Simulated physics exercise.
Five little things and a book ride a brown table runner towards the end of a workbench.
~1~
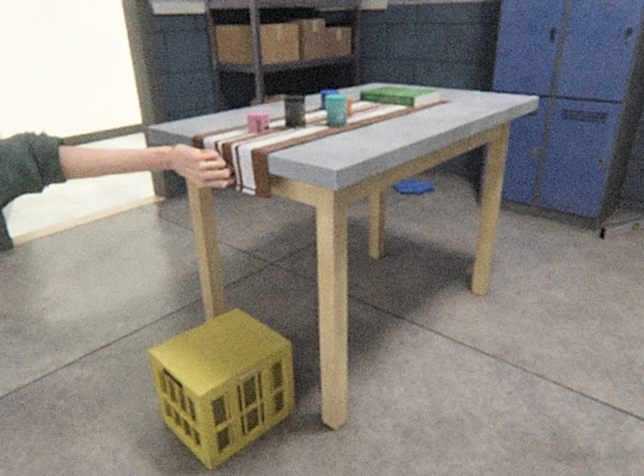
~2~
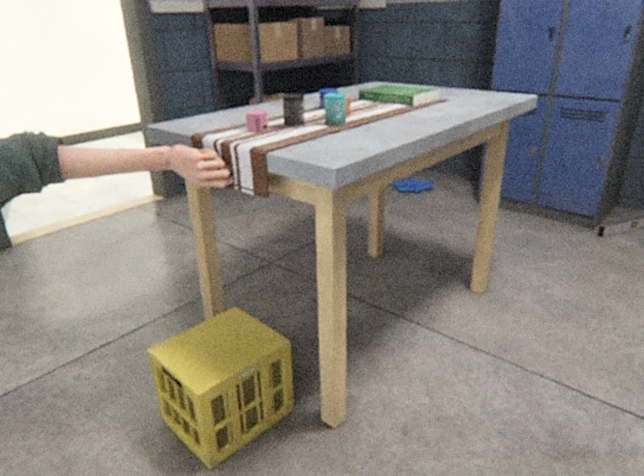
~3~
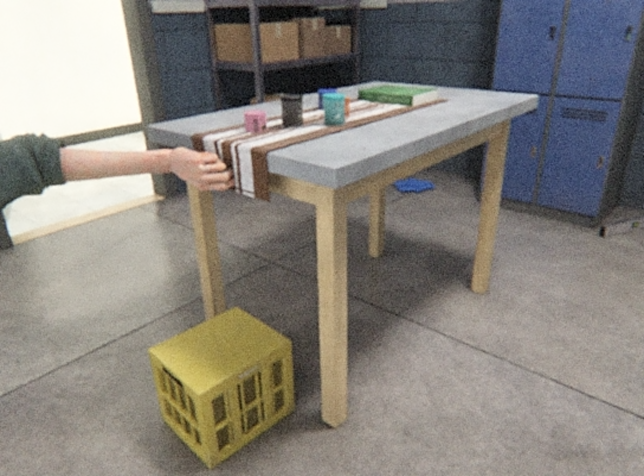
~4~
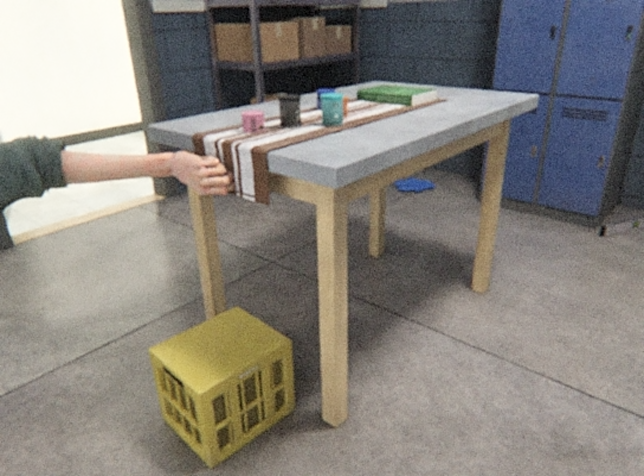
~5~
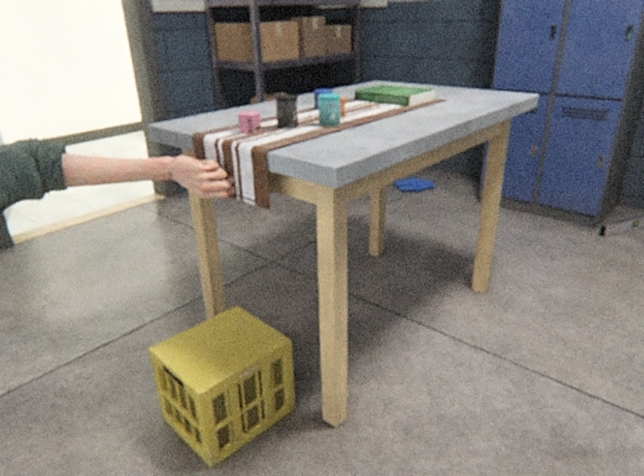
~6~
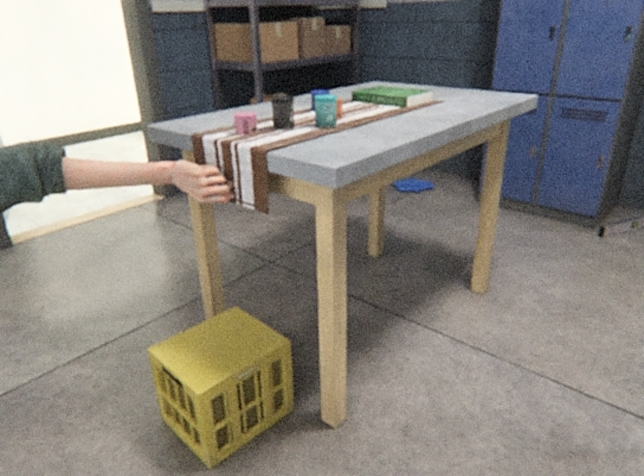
Hand slowly pulling a striped brown table runner over a workbench's near edge, small pots, cans and a book shifting slightly left.
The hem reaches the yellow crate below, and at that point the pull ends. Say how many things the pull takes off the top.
It takes off four.
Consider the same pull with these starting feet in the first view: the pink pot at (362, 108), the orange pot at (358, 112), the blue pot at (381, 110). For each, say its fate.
The pink pot remains up; the orange pot does not fall; the blue pot keeps its place on top.
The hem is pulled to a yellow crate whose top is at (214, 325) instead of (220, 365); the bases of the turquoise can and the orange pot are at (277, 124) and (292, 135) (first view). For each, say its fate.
The turquoise can comes down; the orange pot tumbles off.
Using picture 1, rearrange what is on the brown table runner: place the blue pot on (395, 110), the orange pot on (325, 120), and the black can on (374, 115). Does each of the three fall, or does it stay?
In the end the blue pot is still up there, the orange pot is no longer up there and the black can is still up there.
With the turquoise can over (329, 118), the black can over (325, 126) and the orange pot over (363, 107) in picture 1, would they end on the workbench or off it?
As for the turquoise can, it leaves the top; the black can, it leaves the top; the orange pot, it holds its spot.
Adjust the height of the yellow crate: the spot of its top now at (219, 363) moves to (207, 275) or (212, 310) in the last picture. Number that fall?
Counts: 1 / 2.
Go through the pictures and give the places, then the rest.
Hem (271, 199); pink pot (258, 113); black can (294, 97); turquoise can (337, 96); orange pot (343, 99); blue pot (330, 92); top of the crate (220, 365), in the first frame.
Hem (269, 199); pink pot (257, 112), in the second frame.
Hem (270, 202); black can (292, 96), in the third frame.
Hem (270, 206); turquoise can (332, 95); top of the crate (220, 363), in the fourth frame.
Hem (271, 210); orange pot (336, 98), in the fifth frame.
Hem (269, 215); pink pot (245, 114); black can (283, 97); turquoise can (326, 96); orange pot (333, 99); blue pot (320, 92), in the sixth frame.
Soon after, hem near (237, 274); pink pot and black can gone.
After that, hem near (239, 308); pink pot, black can and turquoise can gone.
In the end, hem on the crate; pink pot, black can, turquoise can and orange pot gone. The answer is four.
